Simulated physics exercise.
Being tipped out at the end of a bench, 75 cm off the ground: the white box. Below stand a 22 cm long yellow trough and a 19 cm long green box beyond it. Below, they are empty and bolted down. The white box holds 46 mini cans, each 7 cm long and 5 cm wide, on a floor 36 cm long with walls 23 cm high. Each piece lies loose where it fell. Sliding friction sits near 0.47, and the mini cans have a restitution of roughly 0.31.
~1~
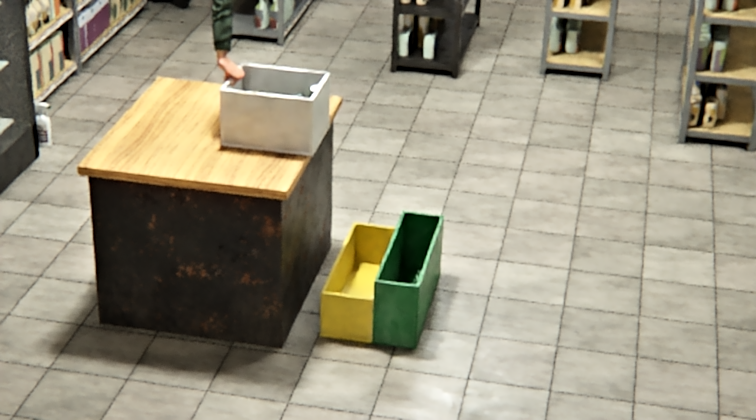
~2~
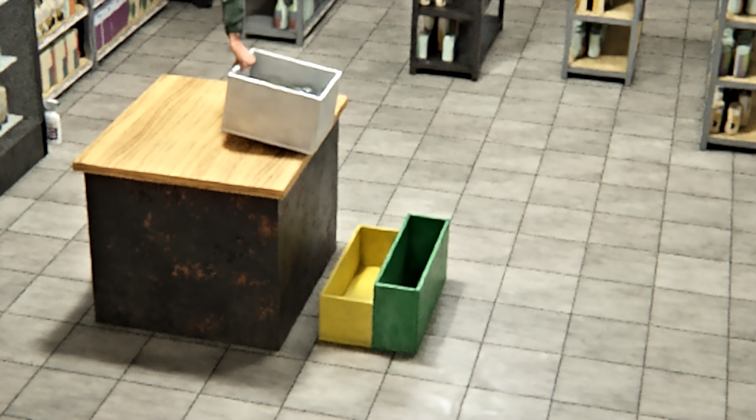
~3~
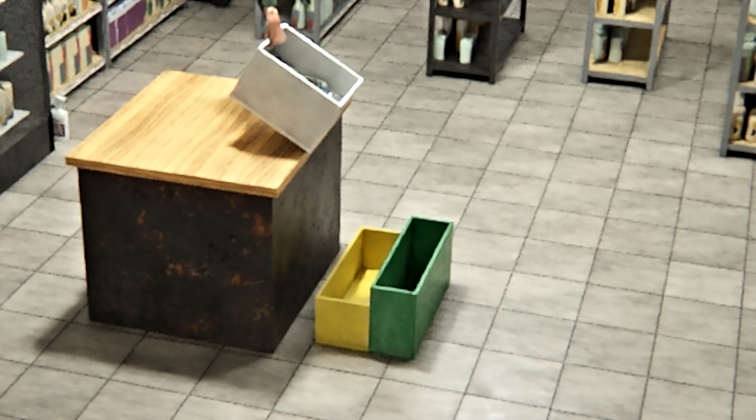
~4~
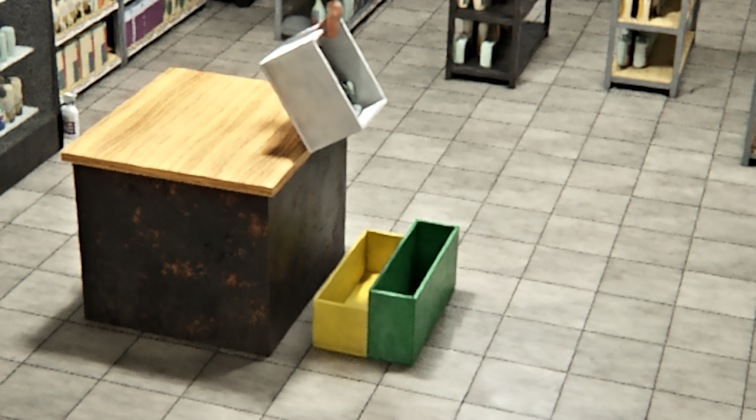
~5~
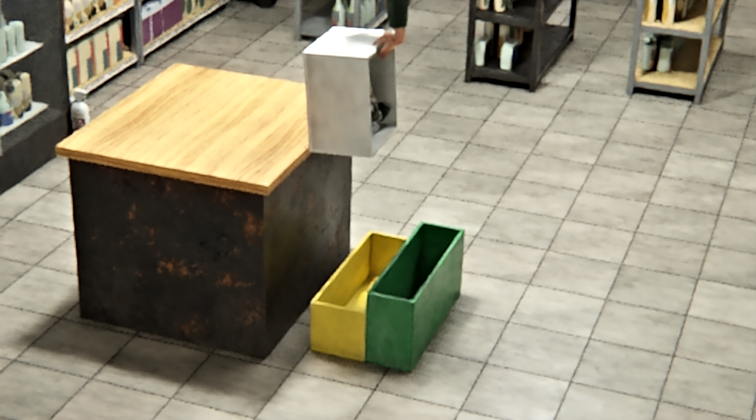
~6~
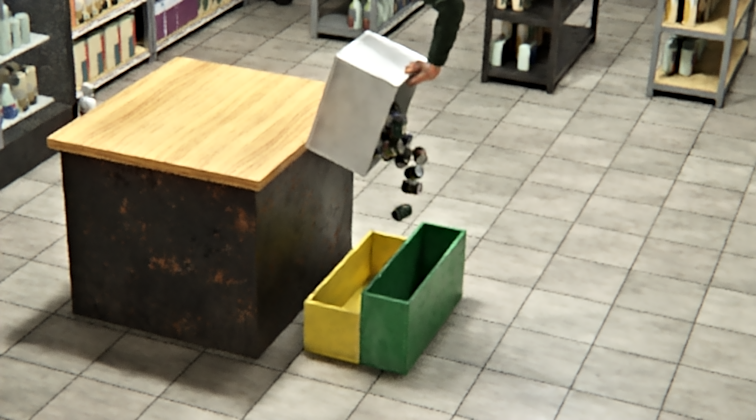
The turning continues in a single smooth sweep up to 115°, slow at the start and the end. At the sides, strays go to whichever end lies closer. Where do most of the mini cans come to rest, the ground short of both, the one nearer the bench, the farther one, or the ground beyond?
Most of them end up: Farther.
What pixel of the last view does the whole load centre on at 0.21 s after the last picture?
Somewhere near (407, 162) in the last picture's pixels.
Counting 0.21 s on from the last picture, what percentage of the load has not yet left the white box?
I'd estimate close to 40 in a hundred.
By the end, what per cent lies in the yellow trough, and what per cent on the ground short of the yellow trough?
It works out to roughly 0 per cent and 0 per cent, in that order.
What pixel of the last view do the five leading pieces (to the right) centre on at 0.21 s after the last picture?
Somewhere near pixel (454, 266).
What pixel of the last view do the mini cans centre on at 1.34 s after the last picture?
I'd place it about (426, 317) in the last view.
Then, 0.21 s after the last picture, tilt 115°; 18 still in the white box, 6 in the green box, 1 on the ground beyond the green box and 21 in the air.
Then, 0.48 s after the last picture, tilt 115°; 7 still in the white box, 16 in the green box, 10 on the ground beyond the green box and 13 in the air.
Then, 0.86 s after the last picture, tilt 115°; 1 still in the white box, 27 in the green box, 14 on the ground beyond the green box and 4 in the air.
Final count (1.34 s after the last picture), 31 in the green box and 15 on the ground beyond the green box.
